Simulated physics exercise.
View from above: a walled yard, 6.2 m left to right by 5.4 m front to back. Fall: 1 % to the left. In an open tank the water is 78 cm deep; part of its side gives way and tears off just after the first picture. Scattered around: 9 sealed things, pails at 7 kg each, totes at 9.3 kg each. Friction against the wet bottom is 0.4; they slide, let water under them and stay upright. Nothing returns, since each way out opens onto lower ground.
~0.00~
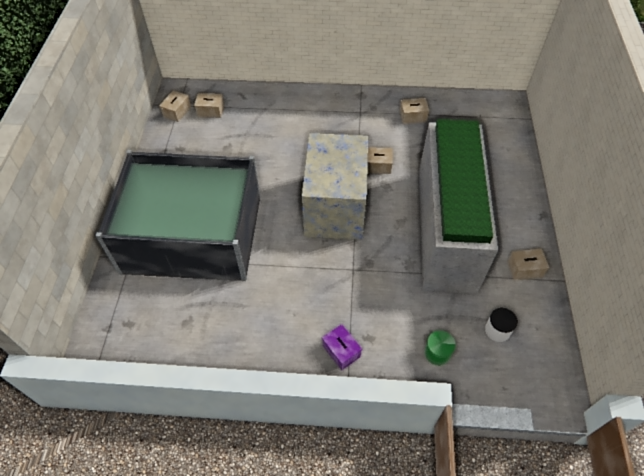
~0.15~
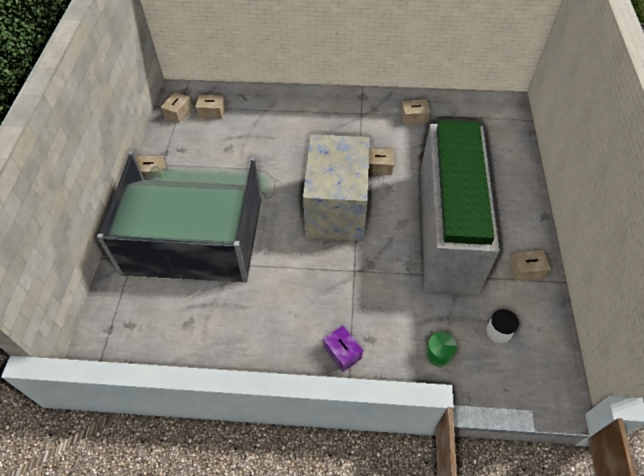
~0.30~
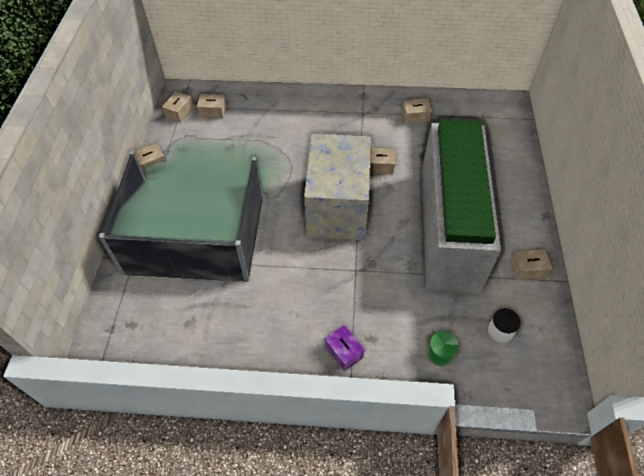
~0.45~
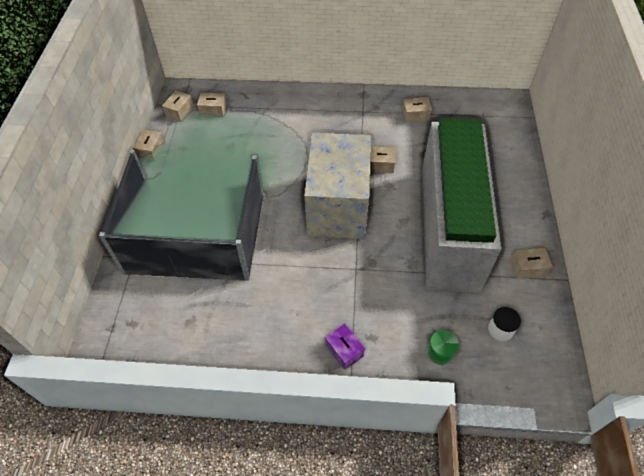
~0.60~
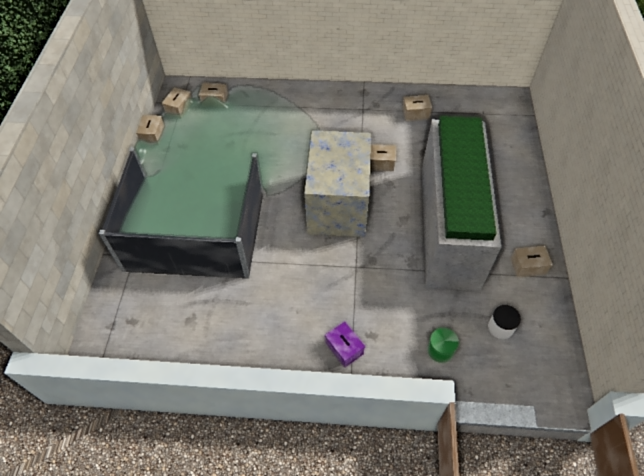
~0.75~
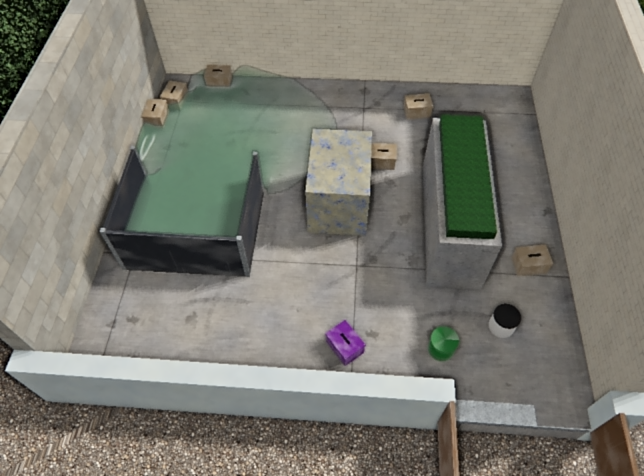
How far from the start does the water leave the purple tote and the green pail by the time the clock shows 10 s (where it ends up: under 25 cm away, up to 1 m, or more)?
Result: The purple tote never really leaves its spot. The green pail never really leaves its spot.
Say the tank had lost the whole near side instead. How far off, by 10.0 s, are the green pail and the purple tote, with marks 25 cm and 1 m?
Green pail: Washed well away; purple tote: Washed well away.
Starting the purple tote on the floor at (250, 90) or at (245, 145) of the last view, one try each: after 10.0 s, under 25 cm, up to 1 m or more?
One try each gives this: It wanders off a long way, then it wanders off a long way.
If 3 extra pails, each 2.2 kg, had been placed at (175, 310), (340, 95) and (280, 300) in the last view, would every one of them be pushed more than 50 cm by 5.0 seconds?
Listed order gives within the limit, above the limit, within the limit.
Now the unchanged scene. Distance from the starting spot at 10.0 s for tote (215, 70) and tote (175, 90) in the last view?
The first ends 150 cm from its start, the second 250 cm.
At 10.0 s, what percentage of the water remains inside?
92 % or so.
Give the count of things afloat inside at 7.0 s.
1.
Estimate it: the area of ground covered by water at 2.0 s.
I'd put it close to 13 m2.
After 2.0 s the purple tote is near (346, 339), 0.0 m from its start, aground; the green pail is near (445, 339), 0.0 m from its start, aground; 0 of 9 are out; 3 afloat.
After 4.5 s the purple tote is near (346, 339), 0.0 m from its start, aground; the green pail is near (445, 339), 0.0 m from its start, aground; 0 of 9 are out; 2 afloat.
After 7.0 s the purple tote is near (346, 339), 0.0 m from its start, aground; the green pail is near (445, 339), 0.0 m from its start, aground; 0 of 9 are out; 1 afloat.
After 10.0 s the purple tote is near (346, 339), 0.0 m from its start, aground; the green pail is near (445, 339), 0.0 m from its start, aground; 0 of 9 are out; 0 afloat.
